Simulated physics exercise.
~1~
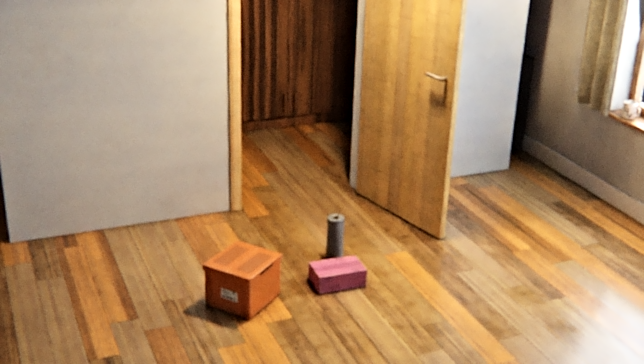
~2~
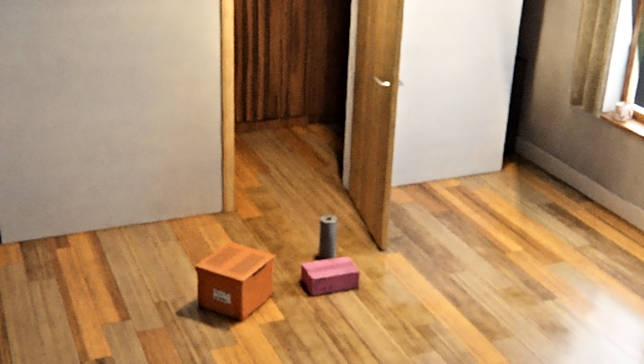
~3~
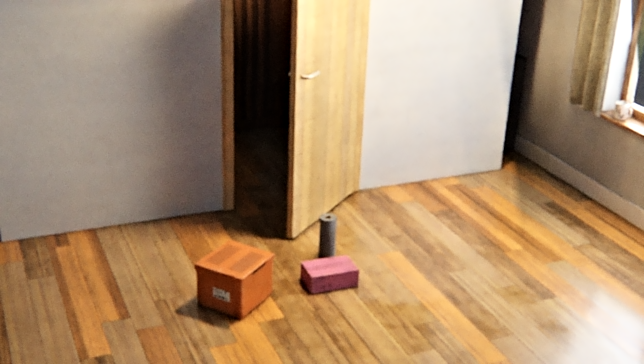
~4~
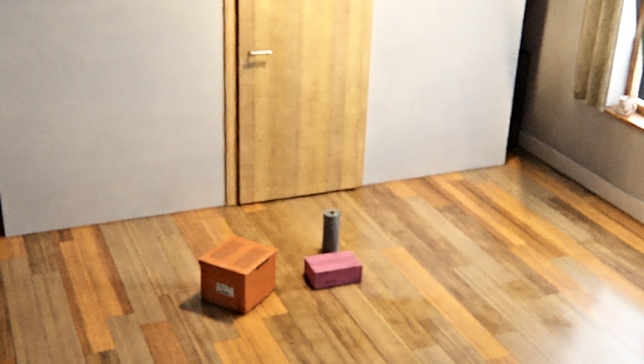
Room with wooden floor, an open door swinging shut into its frame past an orange box, pink parcel and grey roll.
